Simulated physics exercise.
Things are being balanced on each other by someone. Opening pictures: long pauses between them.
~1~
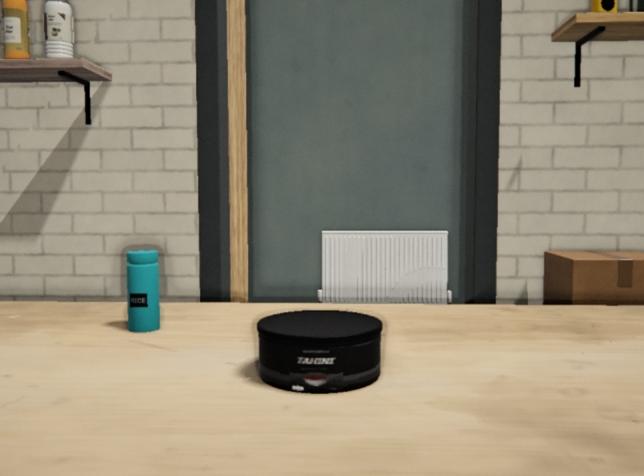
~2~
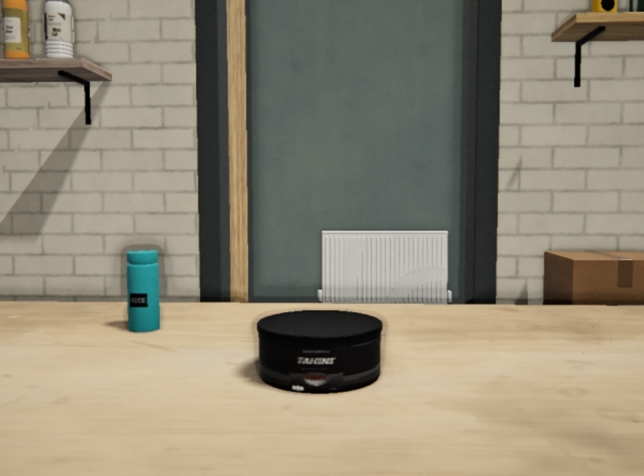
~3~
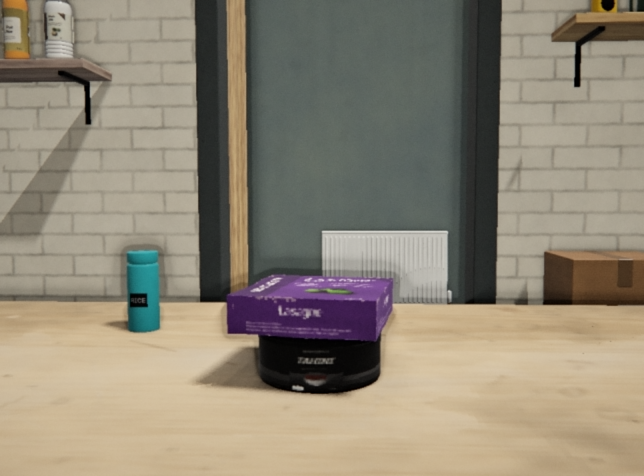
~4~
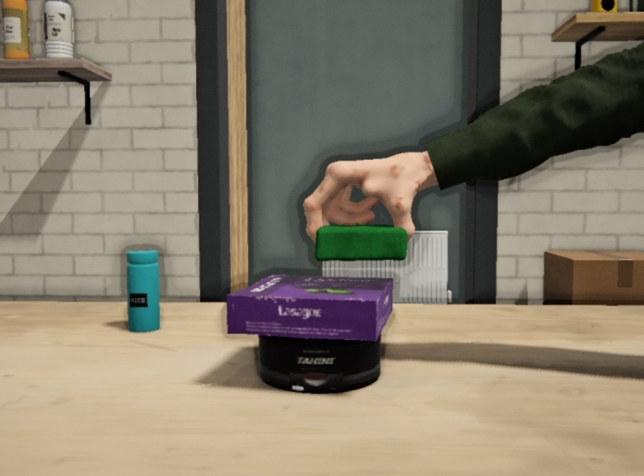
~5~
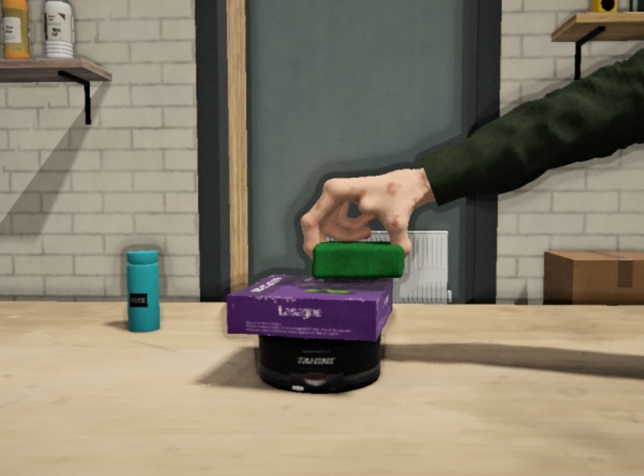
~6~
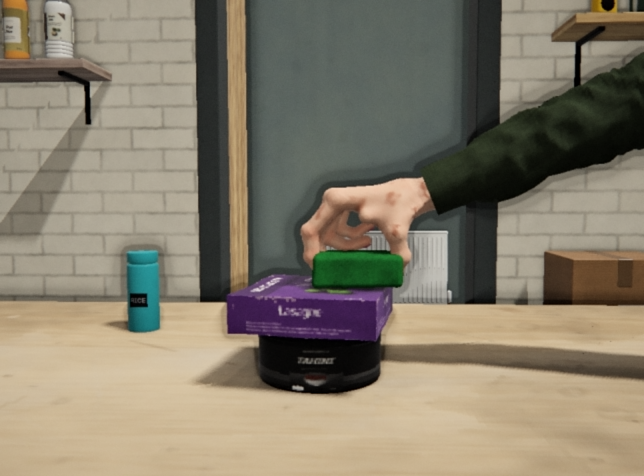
At first, a black tub sits alone on a wooden table, with a turquoise shaker behind it to the left. Then a purple packet is on top of the tub. A hand in a dark green sleeve lowers a green sponge a short way onto the packet, still gripping it.
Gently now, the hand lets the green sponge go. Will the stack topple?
No, none of it tumbles.
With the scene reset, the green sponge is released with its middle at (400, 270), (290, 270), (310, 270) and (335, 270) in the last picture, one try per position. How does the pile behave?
Well, the first time it tips over, the second time it stays intact, the third time it stays intact, and the fourth time it stays intact.
Then, 0.30 s on from there, no change.
Then, 0.90 s on from there, green sponge resting near (357, 269).
In the end, all 4 unmoved. At the end, from the last picture's camera, green sponge near (357, 269). The pile holds.
